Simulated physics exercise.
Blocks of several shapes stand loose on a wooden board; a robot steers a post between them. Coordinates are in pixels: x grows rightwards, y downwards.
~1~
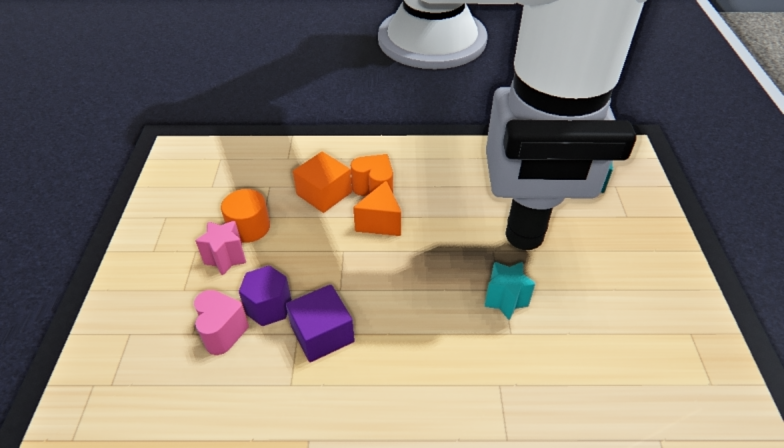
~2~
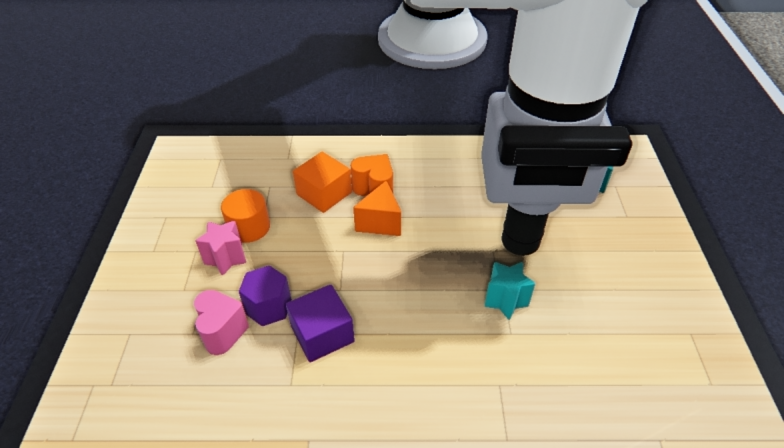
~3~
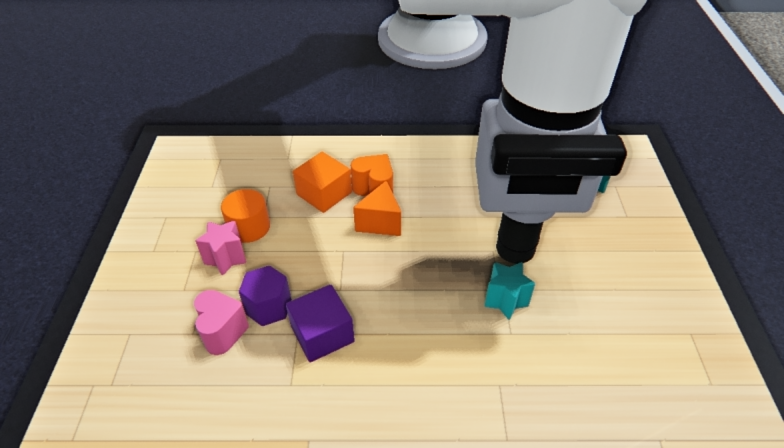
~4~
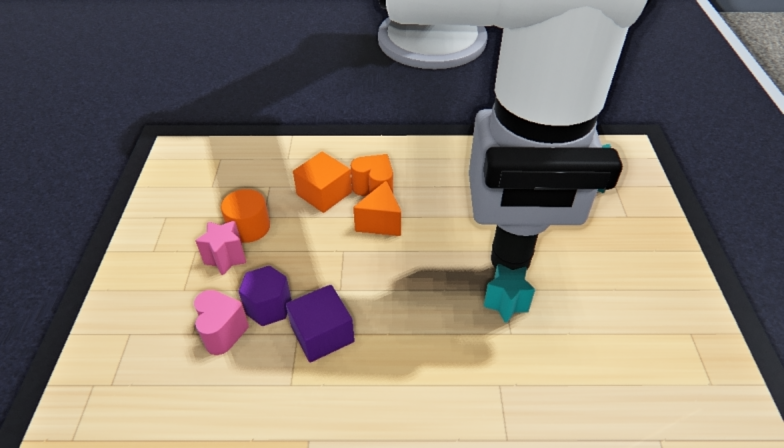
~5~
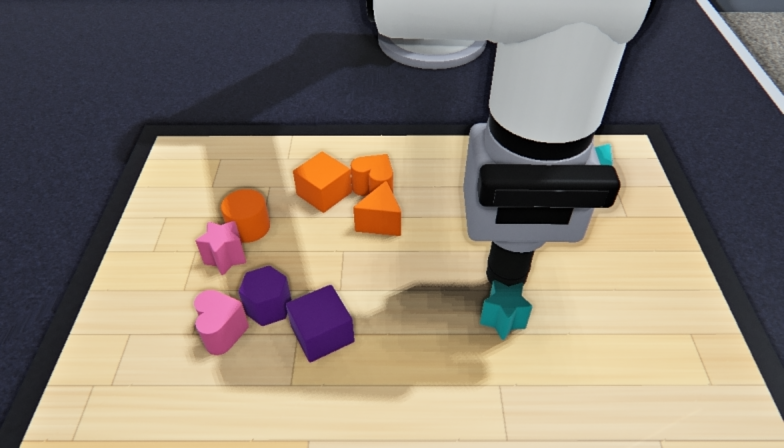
On a wooden board scattered with orange, pink and purple blocks, a robot arm lowered its dark post toward a turquoise star, touched it, and pushed it slightly toward the front while the others stayed still.
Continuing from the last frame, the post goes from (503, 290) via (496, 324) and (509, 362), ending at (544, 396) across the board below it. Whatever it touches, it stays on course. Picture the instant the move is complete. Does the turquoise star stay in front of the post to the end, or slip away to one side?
Answer: Slipped away.
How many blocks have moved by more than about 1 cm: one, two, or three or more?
Expect one.
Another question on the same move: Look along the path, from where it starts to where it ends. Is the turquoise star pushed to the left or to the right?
Sideways, to the right.
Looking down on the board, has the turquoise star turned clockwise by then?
That would be a yes.
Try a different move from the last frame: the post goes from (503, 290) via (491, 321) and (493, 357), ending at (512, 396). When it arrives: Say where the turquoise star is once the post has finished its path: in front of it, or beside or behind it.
Answer: Still ahead.
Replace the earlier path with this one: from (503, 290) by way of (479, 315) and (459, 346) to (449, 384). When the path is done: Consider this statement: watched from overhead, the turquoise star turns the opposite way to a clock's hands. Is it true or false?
The statement is correct.
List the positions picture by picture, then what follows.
In the first frame, post's lower end at (524, 237); turquoise star at (511, 277).
In the second frame, post at (520, 242); blocks still.
In the third frame, post at (515, 250); blocks still.
In the fourth frame, post at (510, 261); turquoise star at (512, 280).
In the fifth frame, post at (506, 277); turquoise star at (509, 297).
On the path given first. One third of the way, post at (499, 311); turquoise star at (502, 334).
Two thirds of the way, post at (514, 350); turquoise star at (513, 377).
At the end, post at (549, 383); turquoise star at (524, 401), turned 40° clockwise.
